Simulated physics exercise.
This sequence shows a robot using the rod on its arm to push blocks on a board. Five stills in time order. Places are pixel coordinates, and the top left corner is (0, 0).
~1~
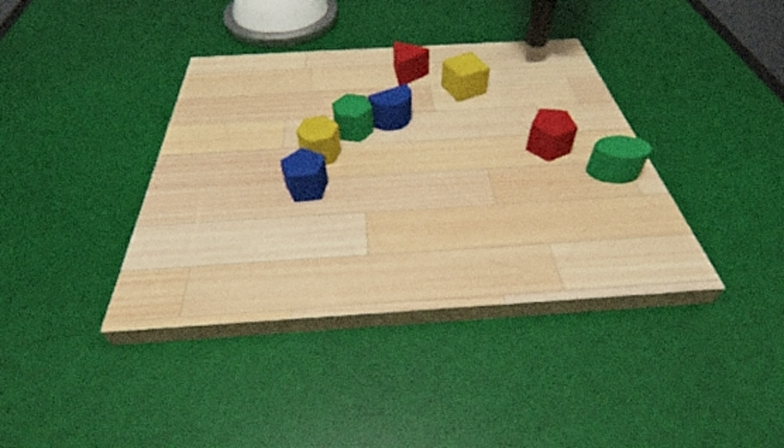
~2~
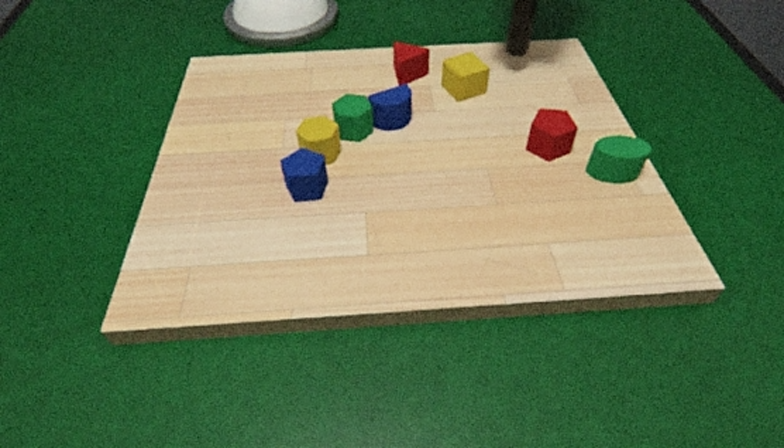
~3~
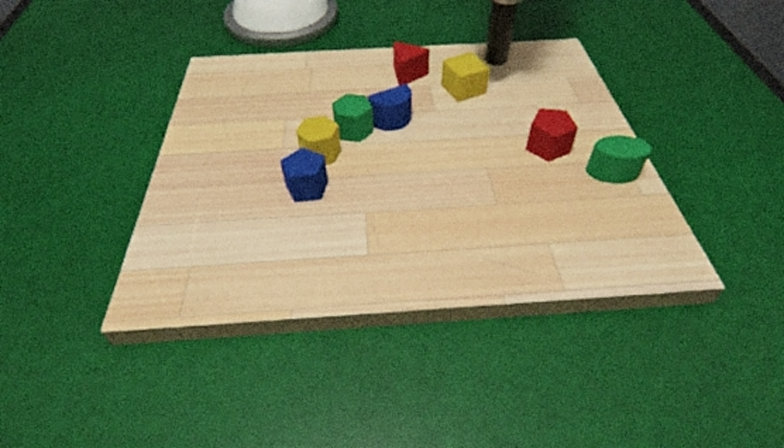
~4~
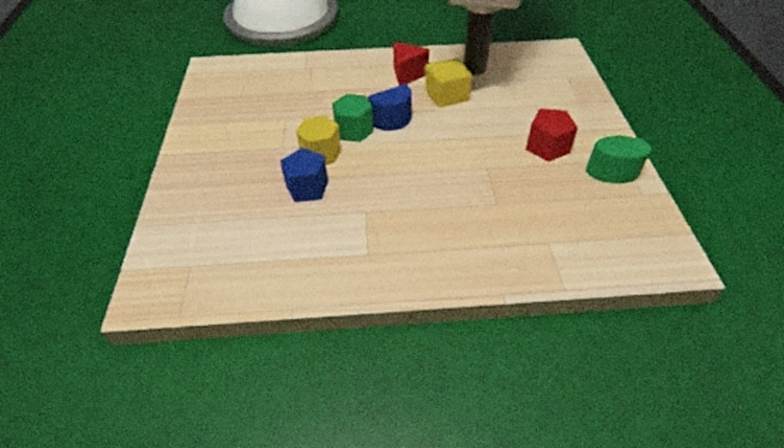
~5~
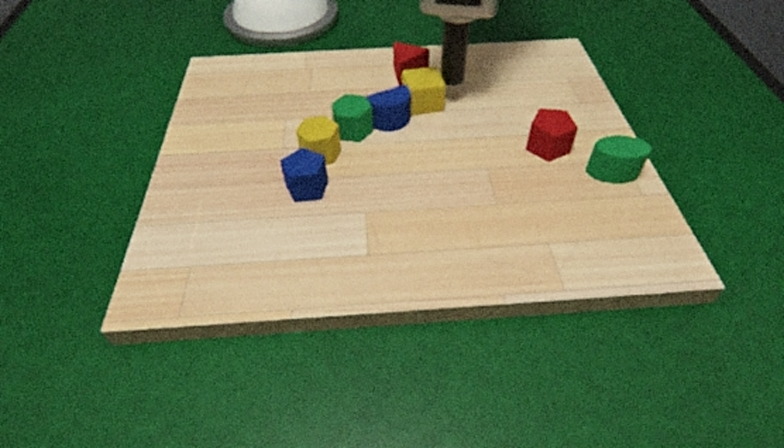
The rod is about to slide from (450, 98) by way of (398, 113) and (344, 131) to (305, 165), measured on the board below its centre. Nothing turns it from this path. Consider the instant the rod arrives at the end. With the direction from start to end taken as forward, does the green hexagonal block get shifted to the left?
Short answer: No.
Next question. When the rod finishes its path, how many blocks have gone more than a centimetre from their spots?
Most likely three or more.
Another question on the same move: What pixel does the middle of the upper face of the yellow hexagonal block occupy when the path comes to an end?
In the picture, that point is around (266, 150).
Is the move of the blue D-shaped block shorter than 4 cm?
The answer is no.
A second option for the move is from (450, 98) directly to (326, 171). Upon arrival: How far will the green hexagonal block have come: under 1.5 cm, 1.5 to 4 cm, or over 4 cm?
The distance will be above 4 cm.
What follows on the original path. One third of the way, rod at (397, 94); yellow hexagonal block at (299, 134), turned 40° anticlockwise; green hexagonal block at (317, 110), turned 15° clockwise; blue D-shaped block at (354, 120), turned 65° clockwise; yellow square piece at (384, 105), turned 60° anticlockwise.
Two thirds of the way, rod at (342, 112); yellow hexagonal block at (293, 136), turned 50° anticlockwise; green hexagonal block at (308, 111), turned 15° clockwise; blue D-shaped block at (338, 138), turned 95° clockwise; yellow square piece at (365, 119), turned 110° anticlockwise.
At the end, rod at (301, 146); yellow hexagonal block at (266, 150), turned 70° anticlockwise; green hexagonal block at (287, 115), turned 45° clockwise; blue D-shaped block at (337, 141), turned 85° clockwise; yellow square piece at (365, 120), turned 115° anticlockwise.
